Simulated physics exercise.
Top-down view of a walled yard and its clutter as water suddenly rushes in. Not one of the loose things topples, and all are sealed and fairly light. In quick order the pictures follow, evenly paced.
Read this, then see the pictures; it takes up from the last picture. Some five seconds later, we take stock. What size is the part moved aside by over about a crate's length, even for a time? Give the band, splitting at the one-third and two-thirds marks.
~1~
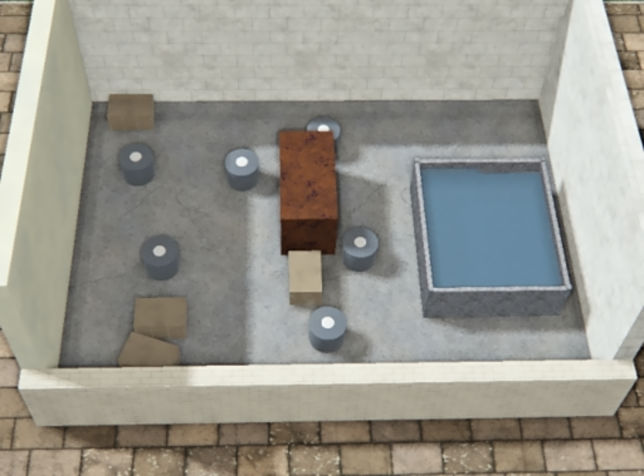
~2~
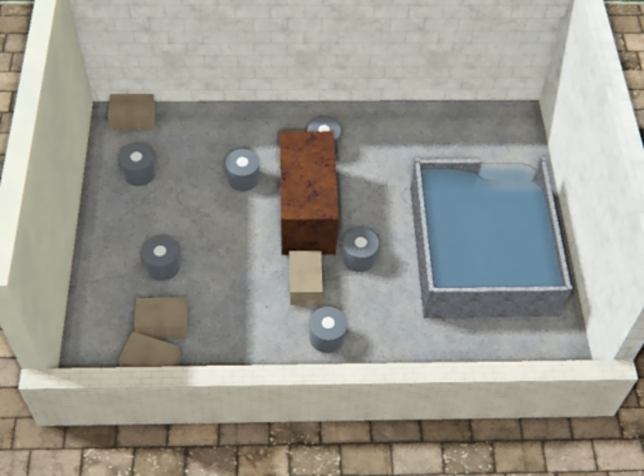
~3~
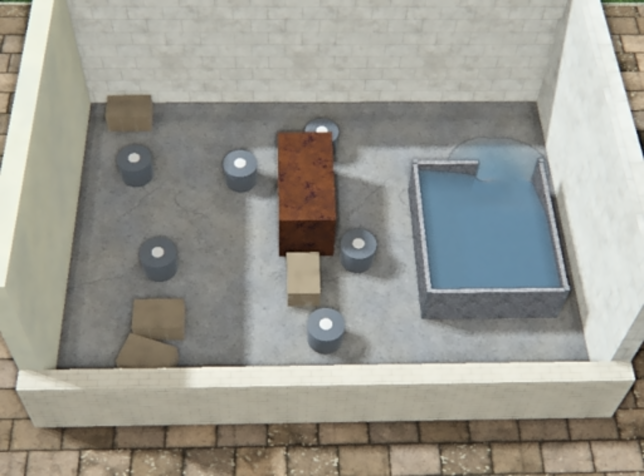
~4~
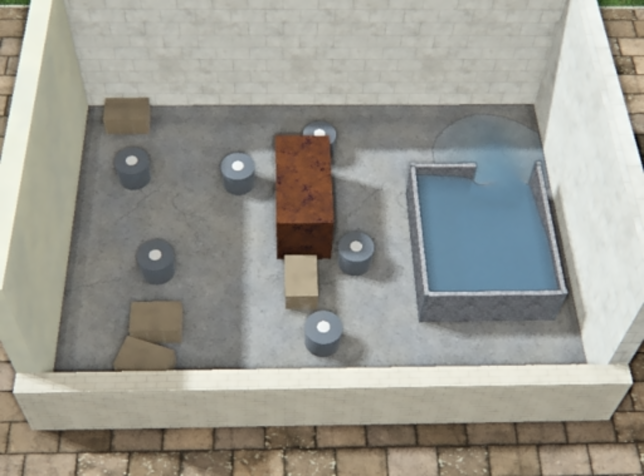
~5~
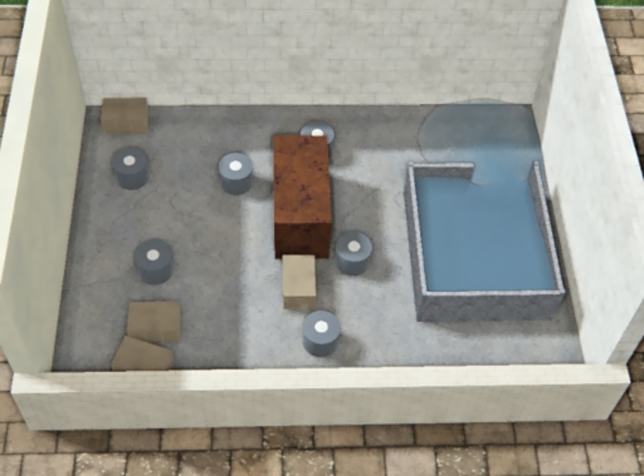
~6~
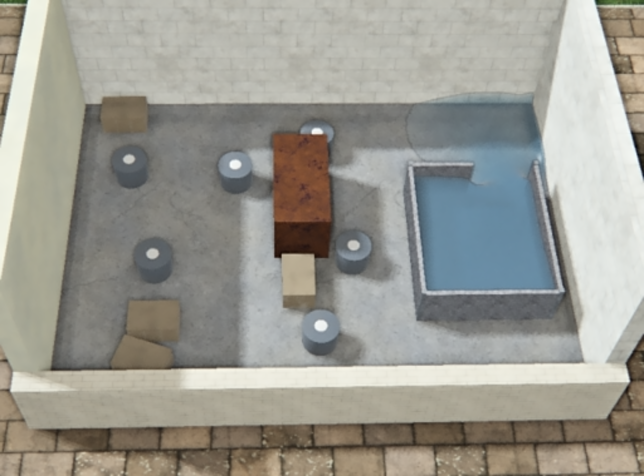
Below a third.
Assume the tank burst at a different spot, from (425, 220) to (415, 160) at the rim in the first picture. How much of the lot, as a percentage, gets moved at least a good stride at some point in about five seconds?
Close to 50 in a hundred.
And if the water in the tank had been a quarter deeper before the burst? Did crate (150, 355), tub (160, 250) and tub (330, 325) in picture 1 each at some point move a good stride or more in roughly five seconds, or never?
The first one: Doesn't reach it. The second: Doesn't reach it. The third: Doesn't reach it.
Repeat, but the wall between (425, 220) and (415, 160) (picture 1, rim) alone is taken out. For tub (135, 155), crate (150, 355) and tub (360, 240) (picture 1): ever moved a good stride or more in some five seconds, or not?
Outcome by item - short of that distance / displaced that far / displaced that far.
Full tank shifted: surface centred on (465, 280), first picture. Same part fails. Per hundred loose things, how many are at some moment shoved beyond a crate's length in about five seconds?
Some 10 per cent, I'd say.
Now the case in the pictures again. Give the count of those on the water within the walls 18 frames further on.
I make it 0.
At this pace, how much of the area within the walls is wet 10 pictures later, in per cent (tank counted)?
Something like 30 in a hundred.
A moment on, 0 of 10 are well off their spots; 0 afloat.
Next, 0 of 10 are well off their spots; 0 afloat.
Later, 1 of 10 are well off their spots; 0 afloat.
In the end, 1 of 10 are well off their spots, and 1 have been at some point; 2 afloat.
